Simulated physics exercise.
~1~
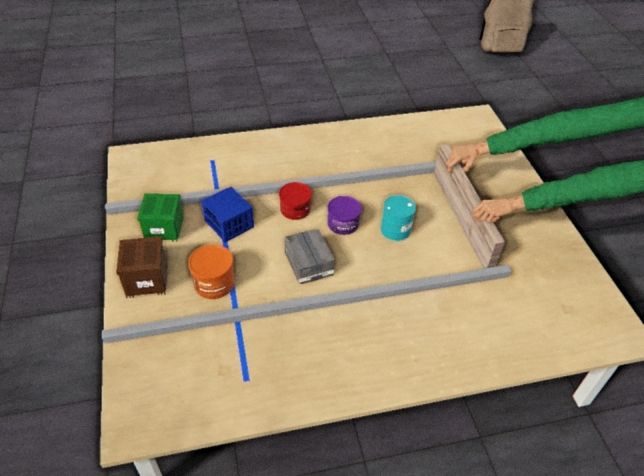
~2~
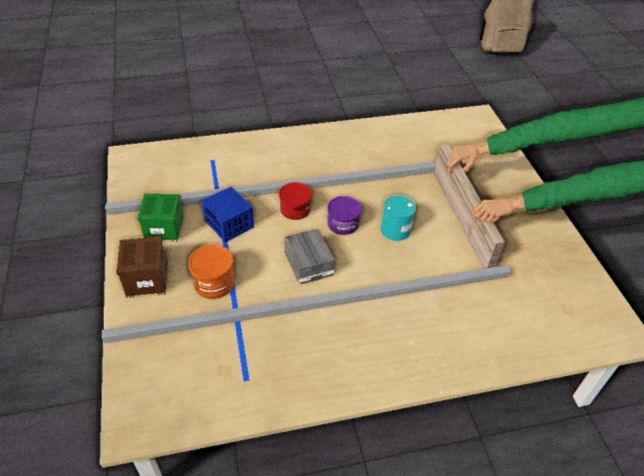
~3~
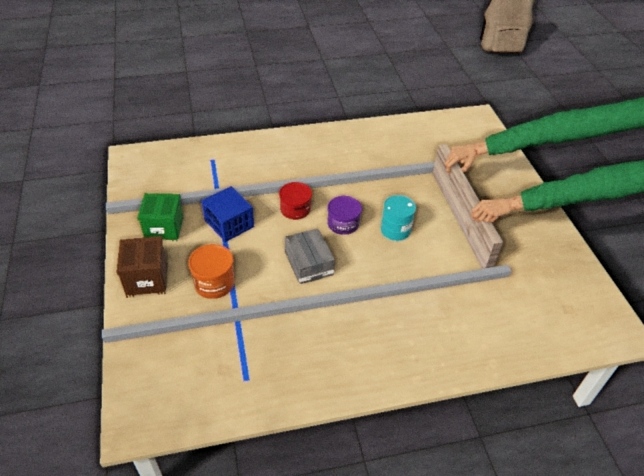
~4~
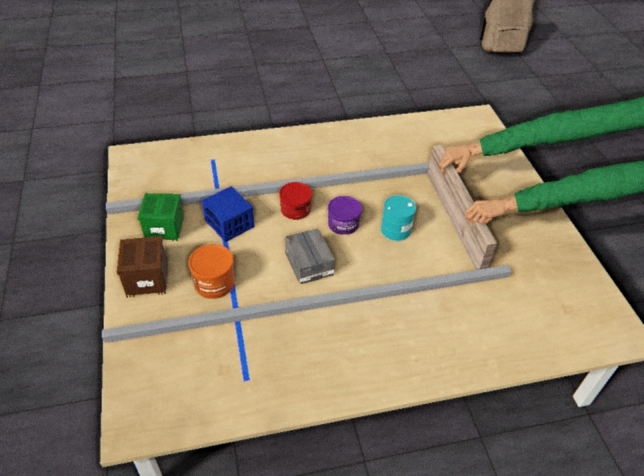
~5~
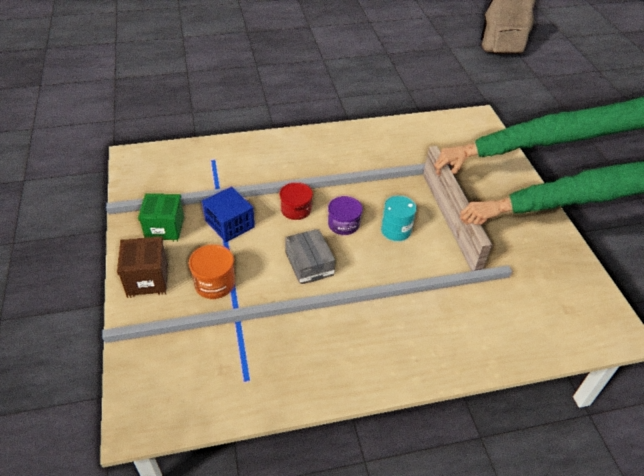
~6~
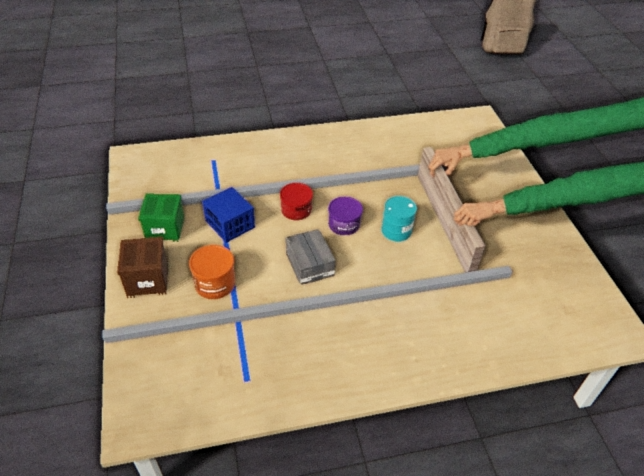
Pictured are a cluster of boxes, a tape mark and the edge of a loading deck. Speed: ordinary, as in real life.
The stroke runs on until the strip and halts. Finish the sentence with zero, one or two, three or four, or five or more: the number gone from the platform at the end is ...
The number gone from the platform at the end is zero.
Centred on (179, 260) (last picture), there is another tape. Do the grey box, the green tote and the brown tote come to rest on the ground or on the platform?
The grey box keeps its spot, while the green tote goes down and the brown tote goes down.
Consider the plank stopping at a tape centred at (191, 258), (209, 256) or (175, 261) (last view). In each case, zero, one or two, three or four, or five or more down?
One to two, not one, one to two.
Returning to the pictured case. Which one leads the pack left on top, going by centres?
Brown tote - nearest.
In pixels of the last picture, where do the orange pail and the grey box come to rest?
Final centres, in order: Near (162, 284), near (208, 292).
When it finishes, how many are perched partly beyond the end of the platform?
Answer: 1.
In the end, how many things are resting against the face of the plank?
In total, 4.
Soon after, none off yet; brown tote at rest near (144, 267); green tote at rest near (163, 218); orange pail at rest near (213, 272).
In the end, the number that fall off is zero.
